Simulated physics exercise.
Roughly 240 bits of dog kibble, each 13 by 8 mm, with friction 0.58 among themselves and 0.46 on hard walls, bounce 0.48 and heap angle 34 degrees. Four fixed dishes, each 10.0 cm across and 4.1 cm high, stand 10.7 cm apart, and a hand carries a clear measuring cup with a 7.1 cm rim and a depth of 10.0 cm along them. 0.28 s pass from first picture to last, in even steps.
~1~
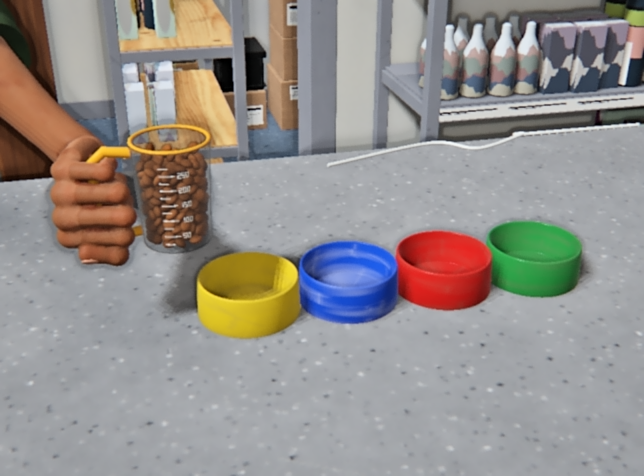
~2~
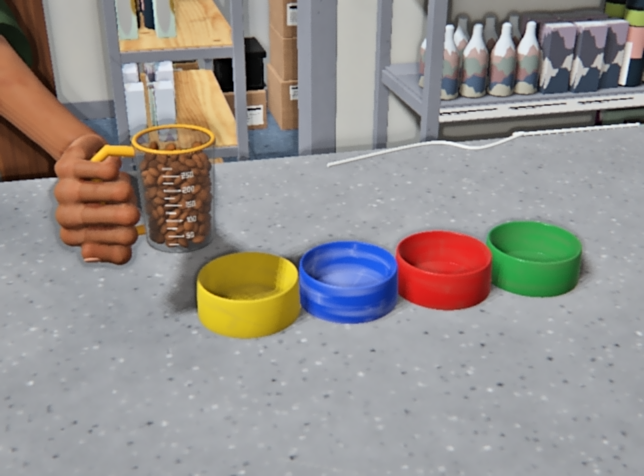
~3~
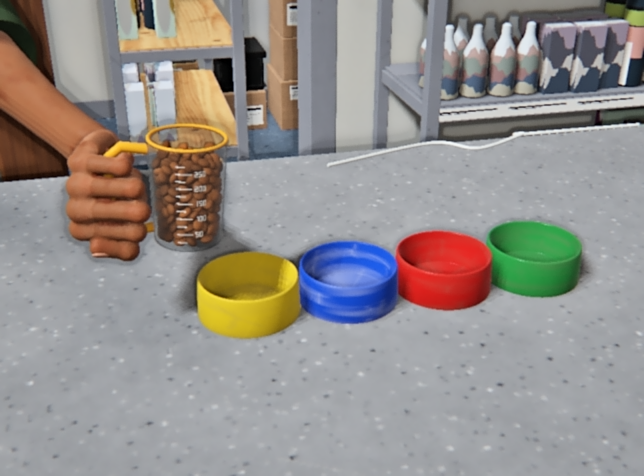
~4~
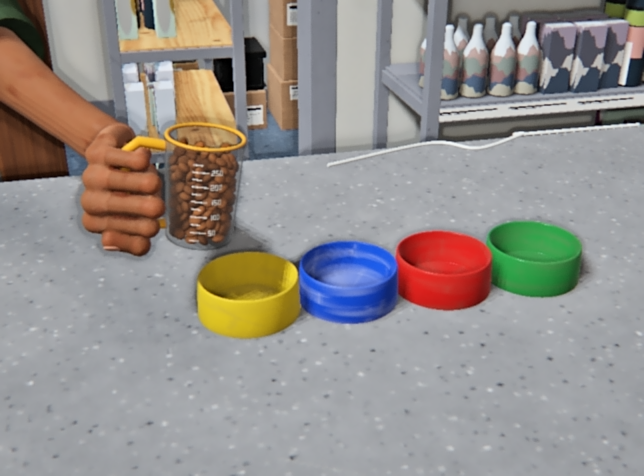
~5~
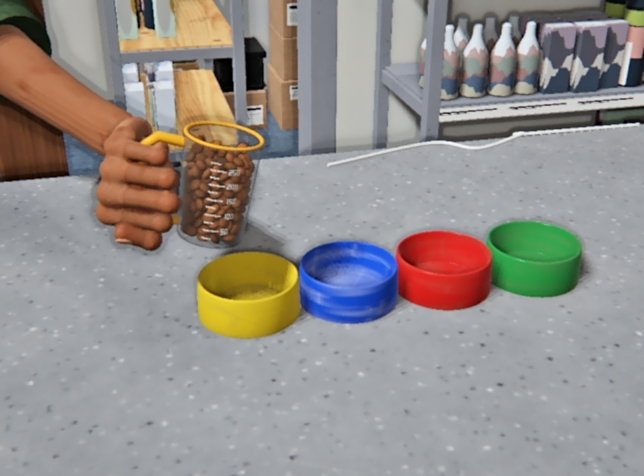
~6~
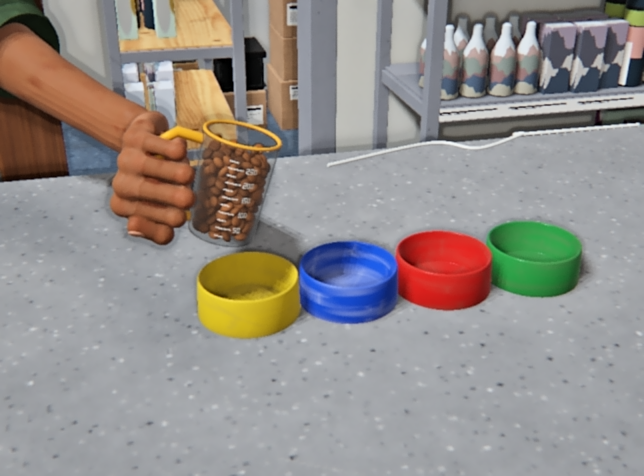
A hand held a clear measuring cup full of brown kibble above a gray speckled counter, then moved it a short way right toward four colored dishes while tilting it slightly to the right.
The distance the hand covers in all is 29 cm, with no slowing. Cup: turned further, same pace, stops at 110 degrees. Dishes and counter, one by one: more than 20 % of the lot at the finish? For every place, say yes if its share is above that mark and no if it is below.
Red: No, blue: No, green: Yes, yellow: No, counter: No.
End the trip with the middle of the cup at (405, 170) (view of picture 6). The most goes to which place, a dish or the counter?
Red.
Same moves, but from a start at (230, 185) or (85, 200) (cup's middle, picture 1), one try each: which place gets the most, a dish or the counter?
Green, then red.
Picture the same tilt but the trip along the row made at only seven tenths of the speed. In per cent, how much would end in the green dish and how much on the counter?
Green 70, counter 10.
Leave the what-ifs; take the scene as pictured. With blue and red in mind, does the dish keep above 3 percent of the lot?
Note - blue negative, red affirmative.
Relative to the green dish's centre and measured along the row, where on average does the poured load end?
Close to 2 cm, shifted leftward.
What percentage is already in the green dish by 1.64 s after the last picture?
Roughly 35 in a hundred.
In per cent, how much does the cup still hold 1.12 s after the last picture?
Around 95 per cent of the load.
Then, 0.67 s after the last picture, tilt 59 degrees; cup holds 100 %.
Then, 1.12 s after the last picture, tilt 89 degrees; cup holds 95 %, green 5 %.
Then, 1.64 s after the last picture, tilt 110 degrees; cup holds 60 %, green 35 %.
In the end, red 10 %, blue 0 %, green 75 %, yellow 0 %, counter 10 %, cup 5 %.
